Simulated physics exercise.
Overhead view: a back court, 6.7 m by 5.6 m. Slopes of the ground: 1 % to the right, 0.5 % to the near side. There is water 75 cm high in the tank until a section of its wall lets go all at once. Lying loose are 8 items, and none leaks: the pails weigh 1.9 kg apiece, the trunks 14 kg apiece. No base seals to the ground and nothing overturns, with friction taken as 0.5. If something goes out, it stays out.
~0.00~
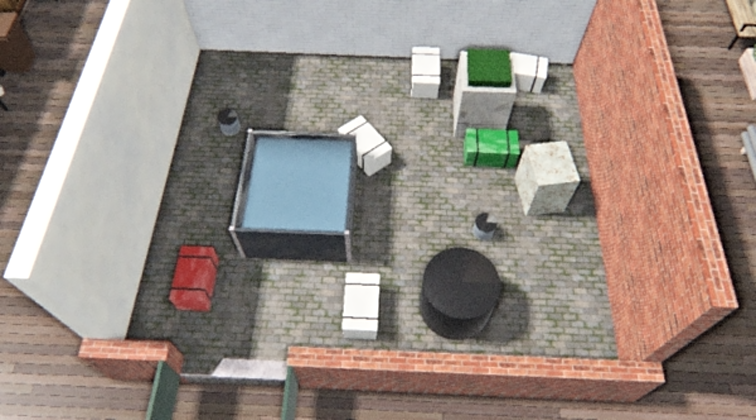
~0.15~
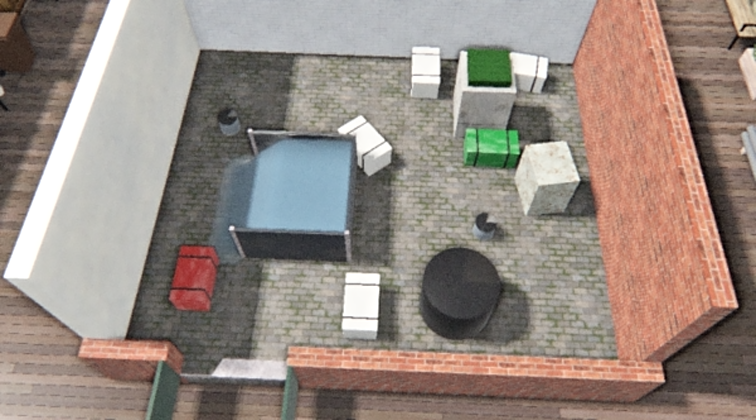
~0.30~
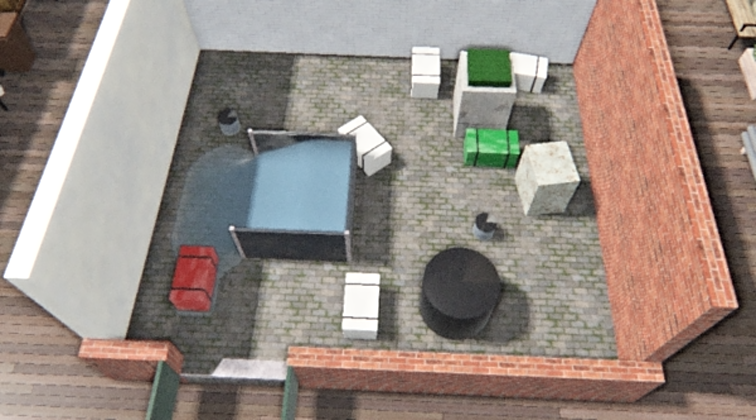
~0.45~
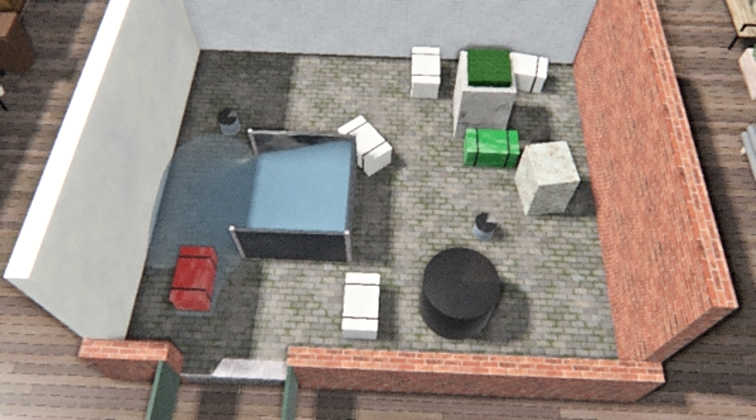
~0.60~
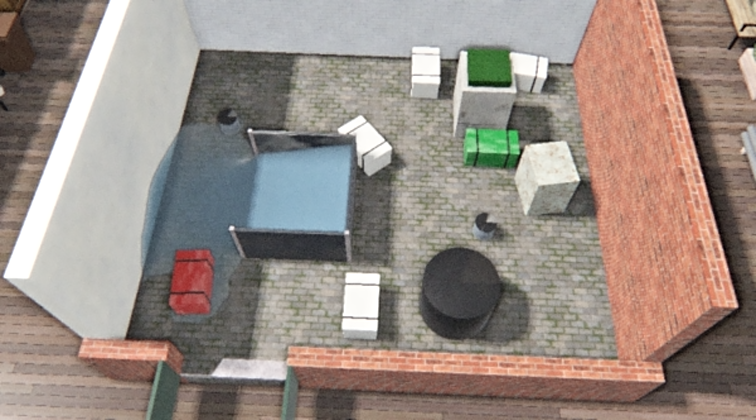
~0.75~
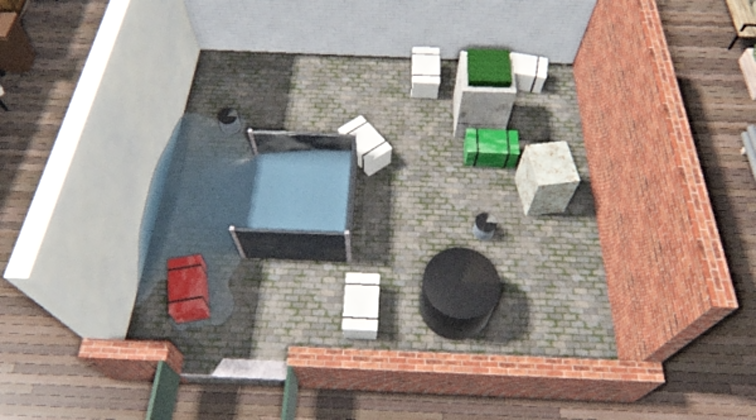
A square pool of water in a walled courtyard lost its left side, and the water poured out across the paving to the white wall, spreading around the red trunk and shifting it slightly.
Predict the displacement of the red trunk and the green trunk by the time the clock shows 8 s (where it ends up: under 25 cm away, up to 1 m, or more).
The red trunk goes a long distance, and the green trunk remains almost where it was.
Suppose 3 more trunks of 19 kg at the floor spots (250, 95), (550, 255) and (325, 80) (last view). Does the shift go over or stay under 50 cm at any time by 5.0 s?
Order as asked - farther, not as far, farther.
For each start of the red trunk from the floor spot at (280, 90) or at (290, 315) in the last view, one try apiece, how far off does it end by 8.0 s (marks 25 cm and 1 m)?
Spot one - it is swept away; spot two - it is swept away.
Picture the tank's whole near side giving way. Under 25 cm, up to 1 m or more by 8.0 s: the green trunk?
I'd say the green trunk scarcely moves.
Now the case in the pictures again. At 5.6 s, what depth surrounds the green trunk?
Around 1 cm.
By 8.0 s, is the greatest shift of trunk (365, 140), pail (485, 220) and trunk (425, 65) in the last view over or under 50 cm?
Results in listed order: Falls short / exceeds / exceeds.
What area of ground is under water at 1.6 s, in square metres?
Roughly 9.5 m2.
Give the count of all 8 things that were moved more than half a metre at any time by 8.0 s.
Total: 6.
After 1.6 s the red trunk is near (170, 319), 0.7 m from its start, aground; the green trunk is near (492, 141), 0.0 m from its start, aground; 0 of 8 are out; 0 afloat.
After 3.6 s the red trunk is near (374, 272), 2.5 m from its start, aground; the green trunk is near (492, 141), 0.0 m from its start, aground; 0 of 8 are out; 0 afloat.
After 5.6 s the red trunk is near (391, 232), 2.8 m from its start, aground; the green trunk is near (492, 141), 0.0 m from its start, aground; 0 of 8 are out; 2 afloat.
After 8.0 s the red trunk is near (383, 226), 2.7 m from its start, aground; the green trunk is near (493, 141), 0.0 m from its start, aground; 0 of 8 are out; 3 afloat.
